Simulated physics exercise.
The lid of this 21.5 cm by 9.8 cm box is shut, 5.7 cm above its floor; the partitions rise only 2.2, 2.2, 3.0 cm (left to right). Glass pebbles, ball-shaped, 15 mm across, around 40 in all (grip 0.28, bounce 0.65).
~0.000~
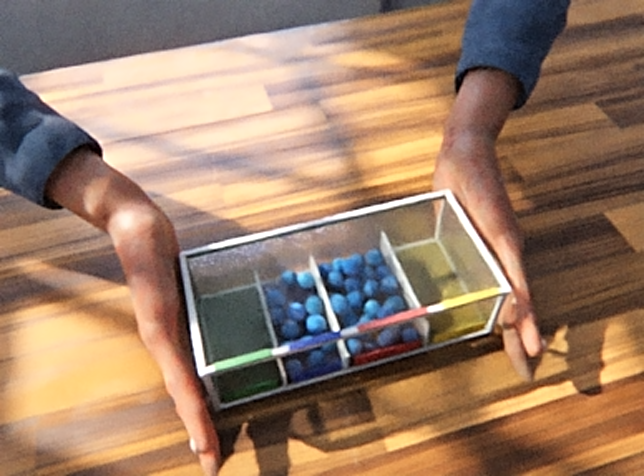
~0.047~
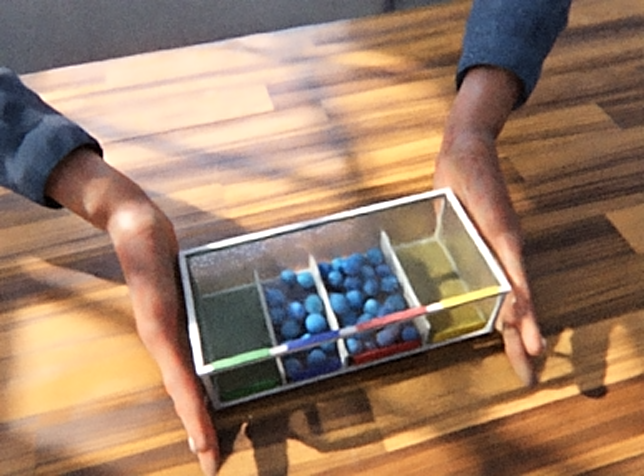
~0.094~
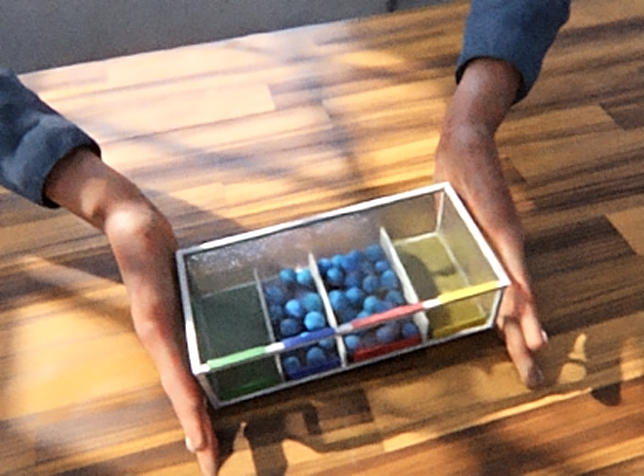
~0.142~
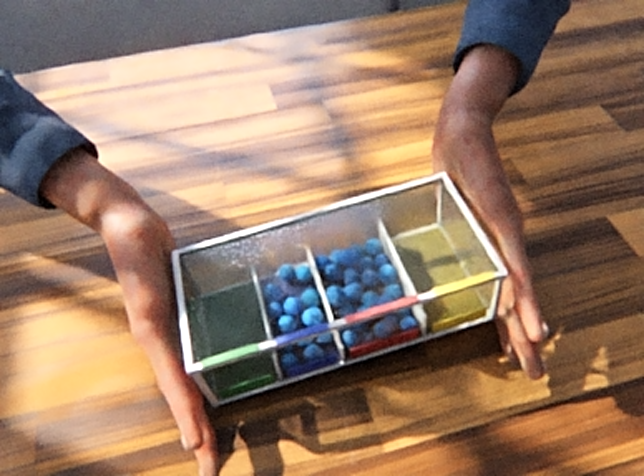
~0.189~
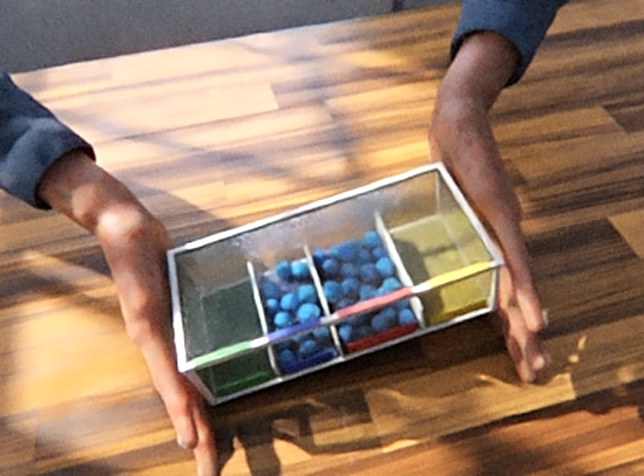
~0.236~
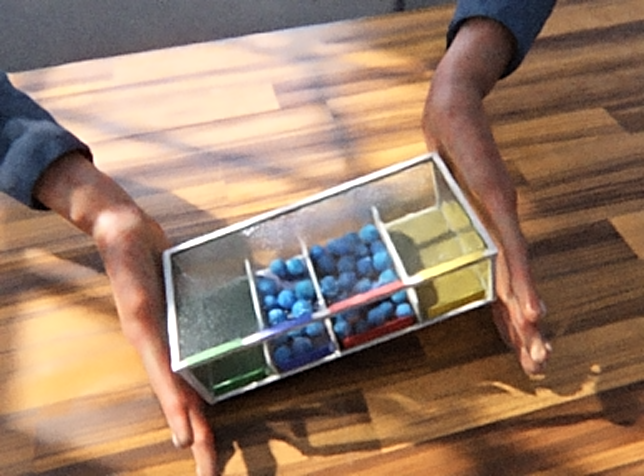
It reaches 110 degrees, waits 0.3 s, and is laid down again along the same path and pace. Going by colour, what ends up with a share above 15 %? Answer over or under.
Red: Under, blue: Under, green: Over, yellow: Under.
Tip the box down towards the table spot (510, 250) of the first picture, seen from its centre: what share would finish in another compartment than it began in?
About 90 per cent.
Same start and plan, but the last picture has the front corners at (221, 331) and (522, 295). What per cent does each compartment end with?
Red 40, blue 0, green 0, yellow 60.
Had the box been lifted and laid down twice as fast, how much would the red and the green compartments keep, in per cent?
Red 0, green 100.
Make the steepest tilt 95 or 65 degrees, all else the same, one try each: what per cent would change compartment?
About 100 and 10 per cent.
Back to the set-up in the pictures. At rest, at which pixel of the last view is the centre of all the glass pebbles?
Around (232, 317).
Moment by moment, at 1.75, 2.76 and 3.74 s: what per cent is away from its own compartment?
In turn: 100, 100, 100.
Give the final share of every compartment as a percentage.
Red 0; blue 5; green 100; yellow 0.
After 1.75 s, tilt 110 degrees; blue 20 %, green 80 %.
After 2.76 s, tilt 56 degrees; green 100 %.
After 3.74 s, tilt 0 degrees; green 100 %.
In the end, at 4.4 s, red 0 %, blue 5 %, green 100 %, yellow 0 %.
